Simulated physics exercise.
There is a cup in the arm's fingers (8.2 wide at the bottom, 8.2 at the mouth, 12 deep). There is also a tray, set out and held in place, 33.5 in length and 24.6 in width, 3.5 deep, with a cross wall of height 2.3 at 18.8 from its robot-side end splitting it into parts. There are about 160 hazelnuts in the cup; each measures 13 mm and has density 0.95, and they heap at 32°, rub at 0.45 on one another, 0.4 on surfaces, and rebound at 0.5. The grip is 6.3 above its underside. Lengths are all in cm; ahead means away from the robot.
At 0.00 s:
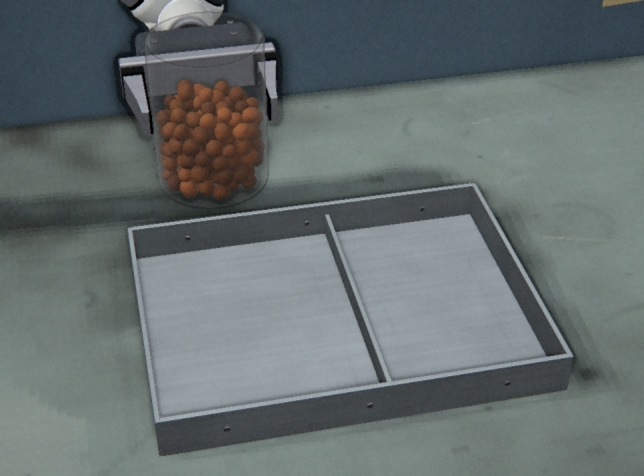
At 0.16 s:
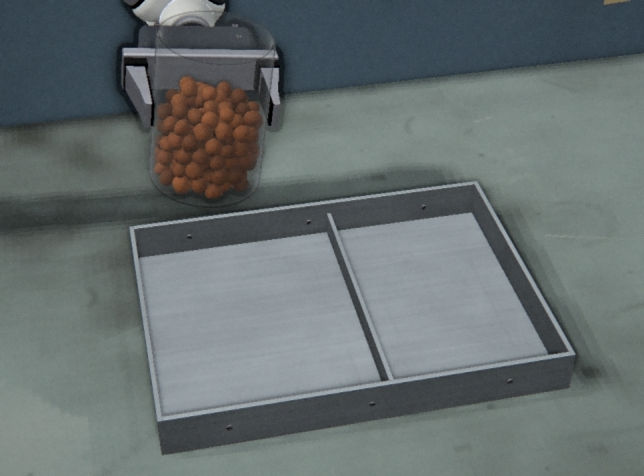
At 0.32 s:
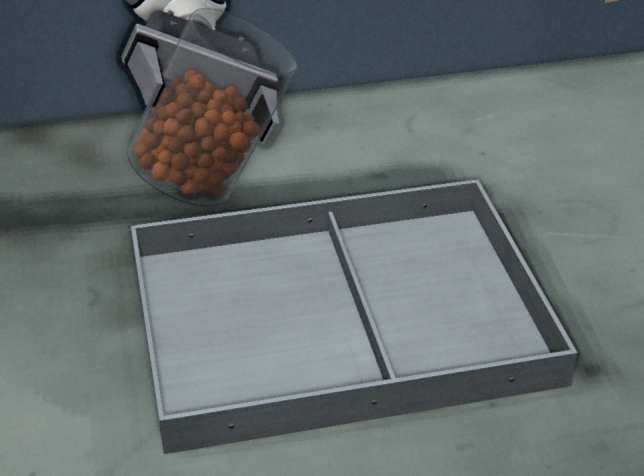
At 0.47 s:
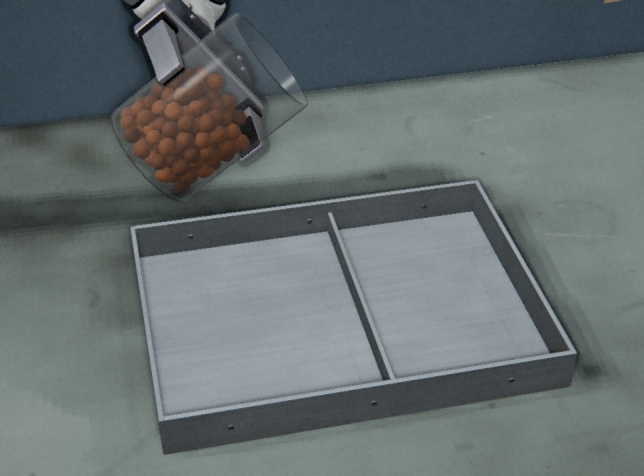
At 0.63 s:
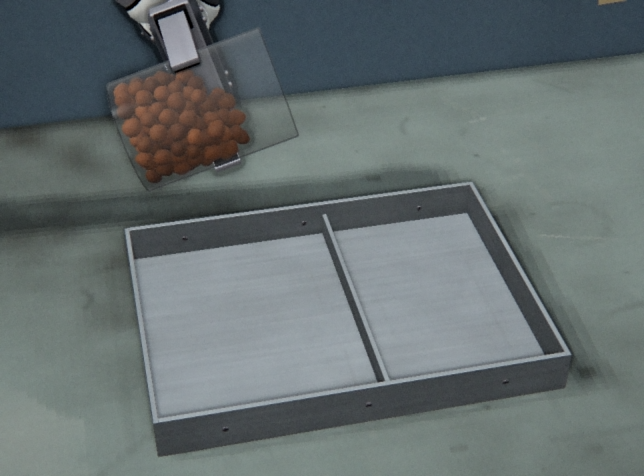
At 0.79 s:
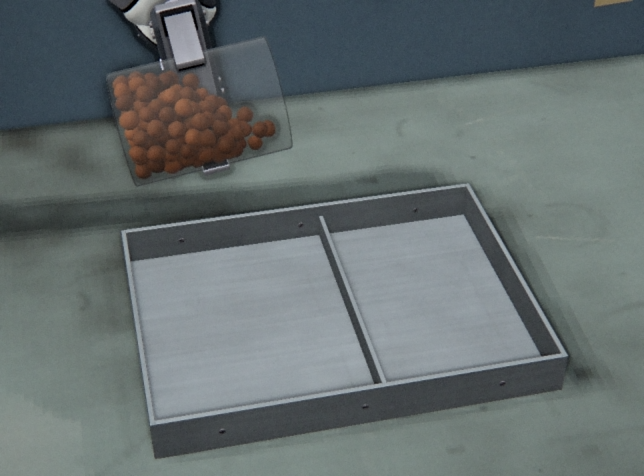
A clear cup of round, reddish-brown hazelnuts, gripped by a robot arm above a gray divided tray, starts upright and tilts steadily to the right until nearly on its side, the nuts shifting inside toward its open end.
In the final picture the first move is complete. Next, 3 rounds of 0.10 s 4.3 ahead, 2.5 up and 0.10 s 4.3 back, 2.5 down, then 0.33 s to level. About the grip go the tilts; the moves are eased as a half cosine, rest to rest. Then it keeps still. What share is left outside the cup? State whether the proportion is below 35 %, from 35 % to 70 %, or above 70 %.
The proportion is above 70 %.
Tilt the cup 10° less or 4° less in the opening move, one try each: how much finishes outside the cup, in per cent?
About 75 and 85 %.
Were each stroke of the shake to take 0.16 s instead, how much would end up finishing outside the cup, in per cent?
Roughly 60 percent would.
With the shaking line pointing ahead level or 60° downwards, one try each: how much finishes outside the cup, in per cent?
Near 75 and 25 percent respectively.
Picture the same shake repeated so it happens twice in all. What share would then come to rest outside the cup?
It would come to around 85 %.
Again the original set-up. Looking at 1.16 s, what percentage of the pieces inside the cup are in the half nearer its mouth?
Something near 85 per cent is there.
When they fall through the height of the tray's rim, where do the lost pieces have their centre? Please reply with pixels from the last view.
Near (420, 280).
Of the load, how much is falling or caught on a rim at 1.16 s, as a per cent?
Some 11 percent.
After 1.16 s, tilted 82° forward, highest piece 25 above the table; 93 in the far-side part, 48 in the cup, 3 in the robot-side part, 18 in flight or on a rim.
After 1.53 s, tilted 49° forward, highest piece 24 above the table; 127 in the far-side part, 16 in the cup, 12 in the robot-side part, 5 on the table or floor, 2 in flight or on a rim.
After 1.92 s, level, highest piece 19 above the table; 128 in the far-side part, 16 in the cup, 12 in the robot-side part, 6 on the table or floor.
After 2.97 s, level, highest piece 19 above the table; 128 in the far-side part, 16 in the cup, 12 in the robot-side part, 6 on the table or floor.
At rest, 128 in the far-side part, 16 in the cup, 12 in the robot-side part, 6 on the table or floor. That is 90 % outside the cup.
